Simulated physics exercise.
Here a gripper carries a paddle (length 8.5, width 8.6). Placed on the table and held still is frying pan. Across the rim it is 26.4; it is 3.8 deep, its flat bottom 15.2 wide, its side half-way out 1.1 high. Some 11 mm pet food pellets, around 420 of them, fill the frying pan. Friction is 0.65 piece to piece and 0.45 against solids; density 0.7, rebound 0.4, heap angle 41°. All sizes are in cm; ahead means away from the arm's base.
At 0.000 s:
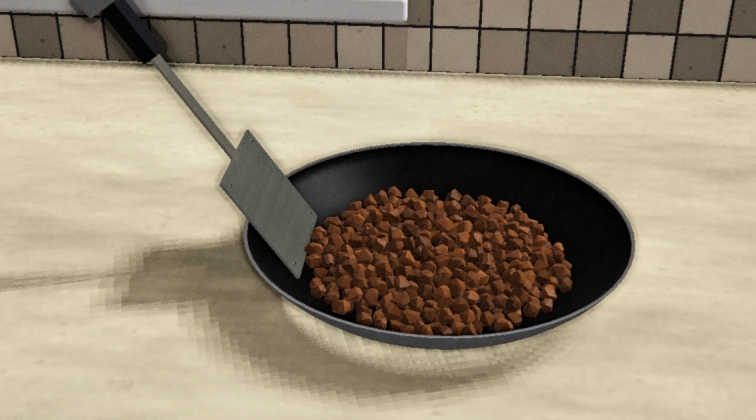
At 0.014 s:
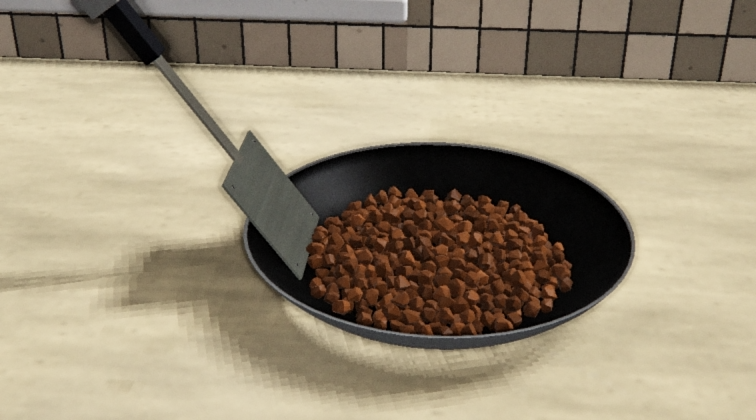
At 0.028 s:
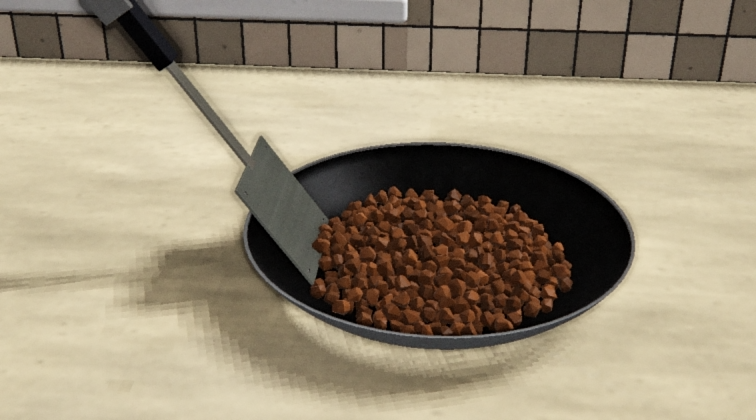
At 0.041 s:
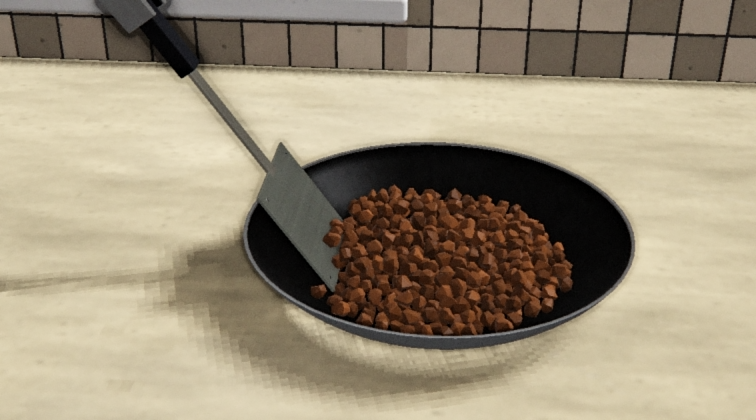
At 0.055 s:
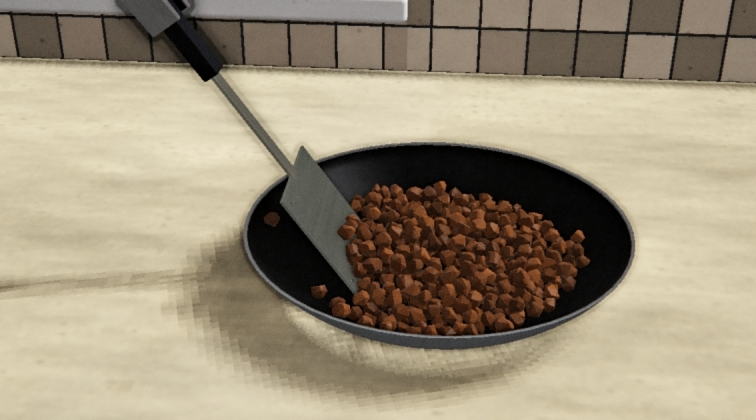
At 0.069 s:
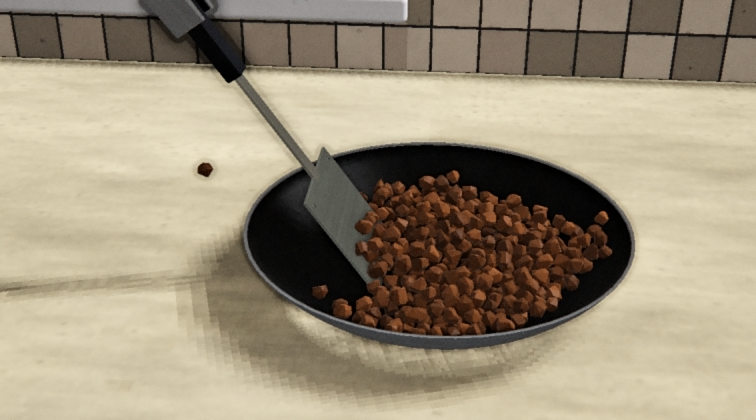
The clip shows a gripper holding a metal paddle at the left side of a black frying pan filled with brown chunks; the paddle moves right, pushing the pile, and one chunk flies out over the left rim.
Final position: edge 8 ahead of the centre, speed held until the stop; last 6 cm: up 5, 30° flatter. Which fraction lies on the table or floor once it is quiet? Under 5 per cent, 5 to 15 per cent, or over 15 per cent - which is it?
It is over 15 per cent.
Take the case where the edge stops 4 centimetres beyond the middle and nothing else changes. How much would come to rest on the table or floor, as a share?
10 %, roughly.
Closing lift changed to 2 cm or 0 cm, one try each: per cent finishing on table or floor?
It works out to some 30 per cent for the first setting and some 25 per cent for the second.
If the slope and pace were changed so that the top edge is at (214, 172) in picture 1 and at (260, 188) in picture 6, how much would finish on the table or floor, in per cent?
Off the vessel, on the table or floor: Some 10 percent.
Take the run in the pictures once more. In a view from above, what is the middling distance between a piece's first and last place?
Around 6 cm, measured level.
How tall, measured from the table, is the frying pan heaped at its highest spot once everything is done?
Roughly 5.0 cm.
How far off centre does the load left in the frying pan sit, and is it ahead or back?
Some 5.0 cm ahead of the centre.
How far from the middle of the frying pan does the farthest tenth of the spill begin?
Roughly 40 cm.
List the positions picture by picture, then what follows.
In the first picture, paddle top edge at (234, 155), sloping 55°; upper third of the load around (430, 247), from x 310 to 565, top at y 195; 421 in the frying pan.
In the second picture, paddle top edge at (236, 156), sloping 55°; upper third of the load around (435, 247), from x 315 to 565, top at y 195.
In the third picture, paddle top edge at (248, 162), sloping 55°; upper third of the load around (427, 246), from x 320 to 565, top at y 195.
In the fourth picture, paddle top edge at (269, 169), sloping 55°; upper third of the load around (419, 241), from x 320 to 565, top at y 195.
In the fifth picture, paddle top edge at (292, 172), sloping 55°; upper third of the load around (431, 236), from x 270 to 580, top at y 185.
In the sixth picture, paddle top edge at (314, 174), sloping 55°; upper third of the load around (451, 233), from x 205 to 605, top at y 170; 420 in the frying pan, 1 on the blade or in flight.
After 0.10 s, sloping 55°, highest piece 16 above the table; 416 in the frying pan, 5 on the blade or in flight.
After 0.14 s, sloping 46°, highest piece 23 above the table; 413 in the frying pan, 8 on the blade or in flight.
After 0.35 s, sloping 25°, highest piece 41 above the table; 324 in the frying pan, 73 on the table or floor, 24 on the blade or in flight.
After 1.40 s, sloping 25°, highest piece 5 above the table; 324 in the frying pan, 97 on the table or floor.
At rest, 324 in the frying pan, 97 on the table or floor. That is 23 % on the table or floor.
